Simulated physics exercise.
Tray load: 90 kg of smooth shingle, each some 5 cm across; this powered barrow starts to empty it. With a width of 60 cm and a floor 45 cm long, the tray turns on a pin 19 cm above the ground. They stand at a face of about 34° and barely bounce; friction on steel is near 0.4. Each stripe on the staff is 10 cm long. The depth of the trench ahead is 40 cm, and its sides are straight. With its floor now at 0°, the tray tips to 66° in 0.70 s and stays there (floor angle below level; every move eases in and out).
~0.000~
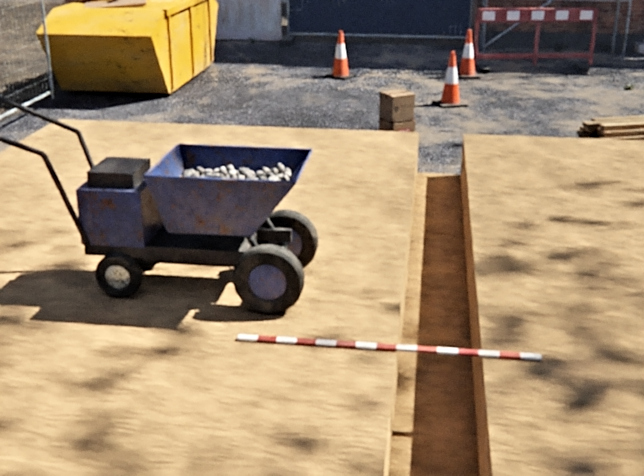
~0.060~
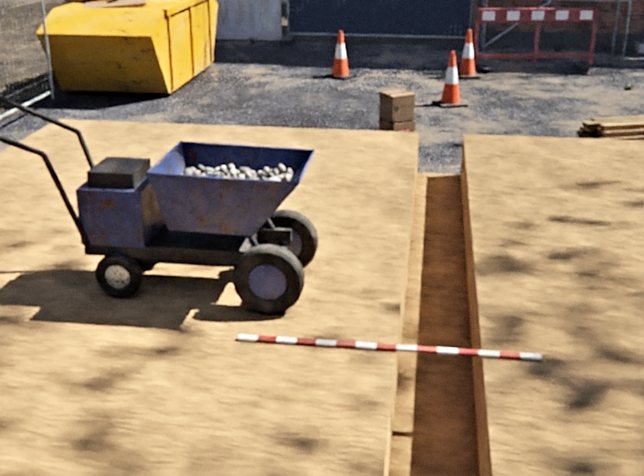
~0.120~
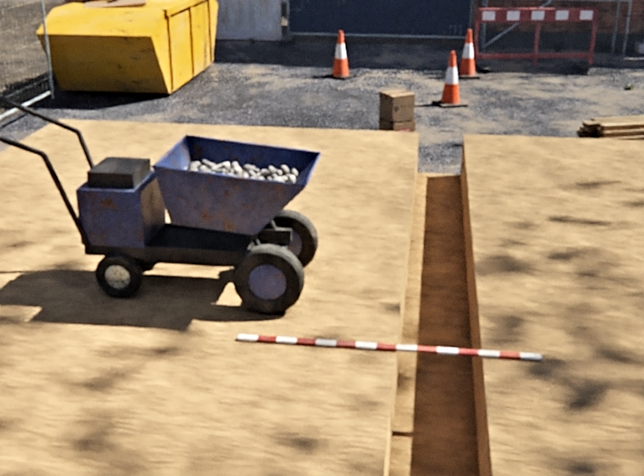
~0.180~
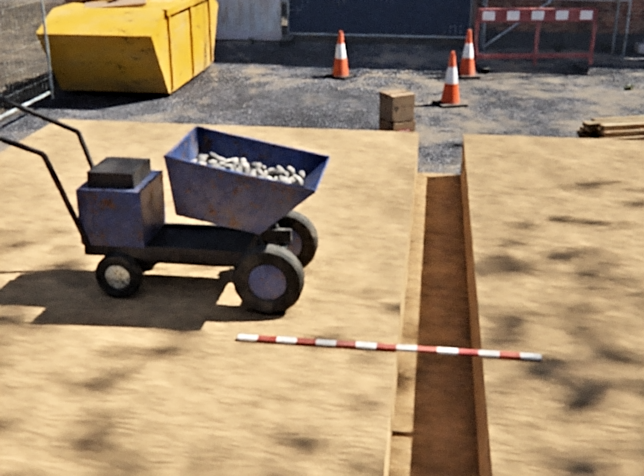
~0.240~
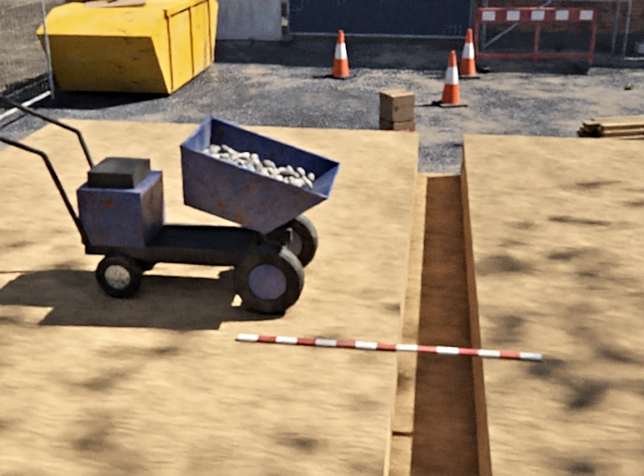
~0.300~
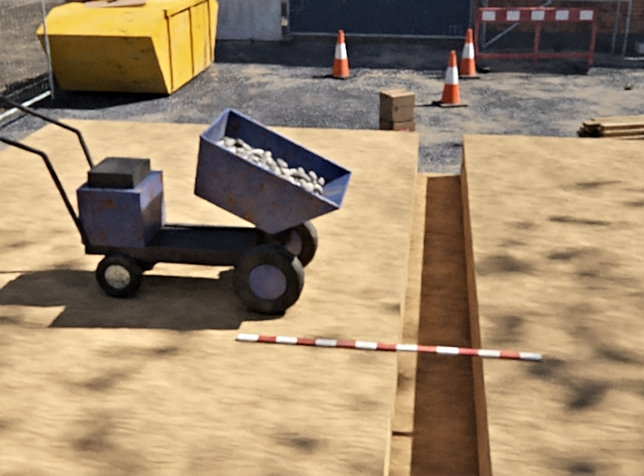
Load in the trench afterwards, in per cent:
98 %.
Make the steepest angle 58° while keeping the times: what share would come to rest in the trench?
With that change, near 60 per cent.
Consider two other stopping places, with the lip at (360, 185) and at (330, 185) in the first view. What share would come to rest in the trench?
First place roughly 50%, second roughly 80%.
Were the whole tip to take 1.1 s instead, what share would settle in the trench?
With that timing, about 95 per cent.
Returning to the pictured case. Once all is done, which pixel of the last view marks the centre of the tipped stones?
(438, 354).
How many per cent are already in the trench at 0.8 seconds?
At that moment: Approx. 10 %.
After 0.5 s the floor is at 55°; 100 % in the tray; the foremost stones are at (354, 226).
After 0.8 s the floor is at 66°; 83 % in the tray, 5 % short of the trench, 12 % in the trench; the foremost stones are at (430, 282).
After 1.1 s the floor is at 66°; 32 % in the tray, 6 % short of the trench, 60 % in the trench, 1 % past the trench; the foremost stones are at (490, 303).
After 3.1 s the floor is at 66°; 0 % in the tray, 1 % short of the trench, 98 % in the trench, 1 % past the trench; the foremost stones are at (512, 309).
